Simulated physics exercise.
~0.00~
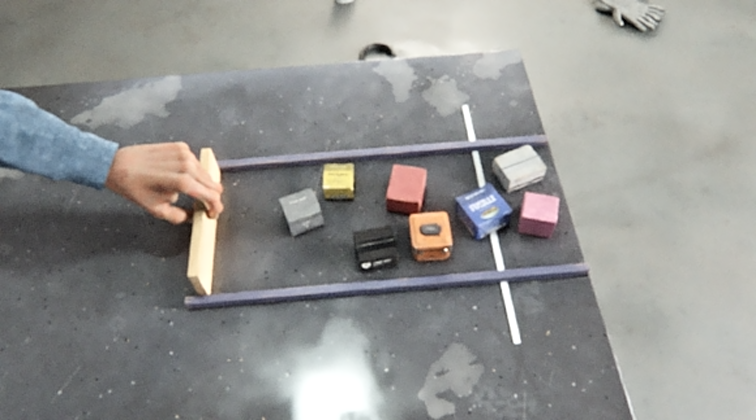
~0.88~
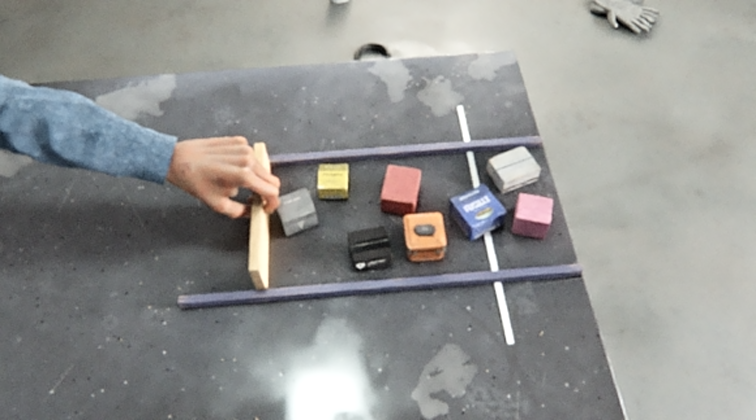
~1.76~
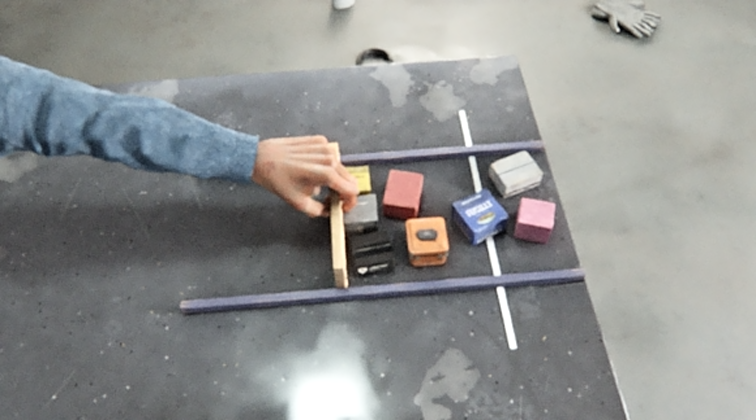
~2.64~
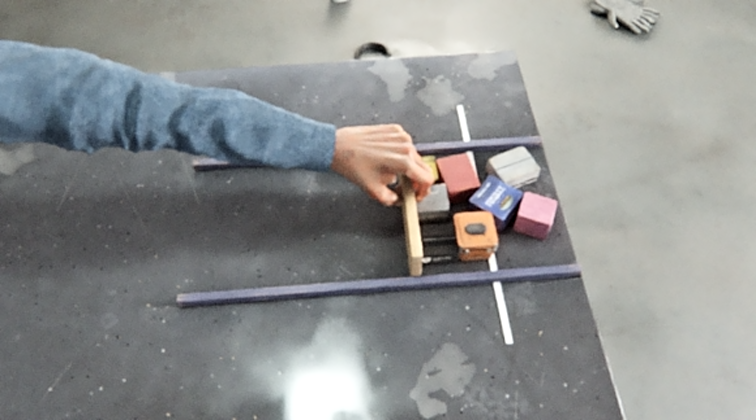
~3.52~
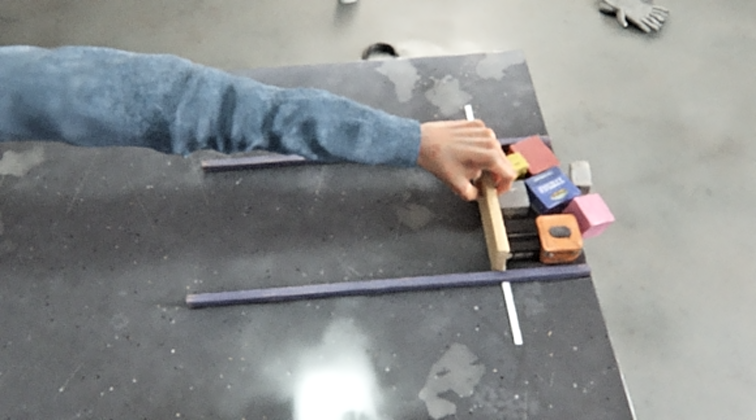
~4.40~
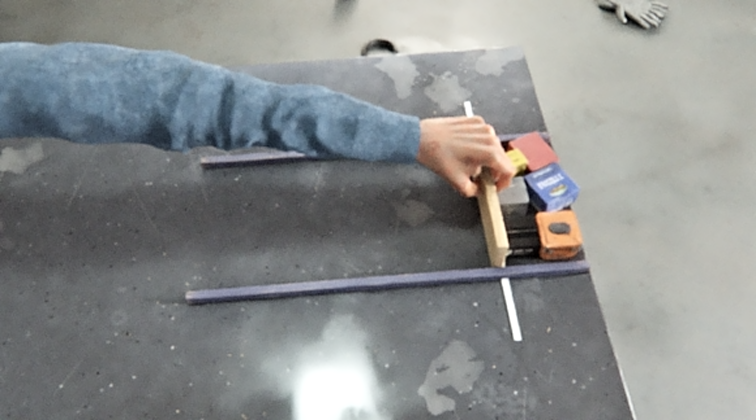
At the start, a hand holds an upright wooden board at the left of two dark rails on a speckled table, with eight small boxes and blocks scattered to its right near a pale tape line. The hand slides the board right until it reaches the grey box. It keeps pushing, gathering the grey, yellow and black boxes, then the red and orange ones, into a tight cluster. The pack shoves the blue, white and pink pieces toward the table's edge, where the white box and pink block tip over. The board stops near the tape, and those two are gone, while the others visible remain bunched at the edge.
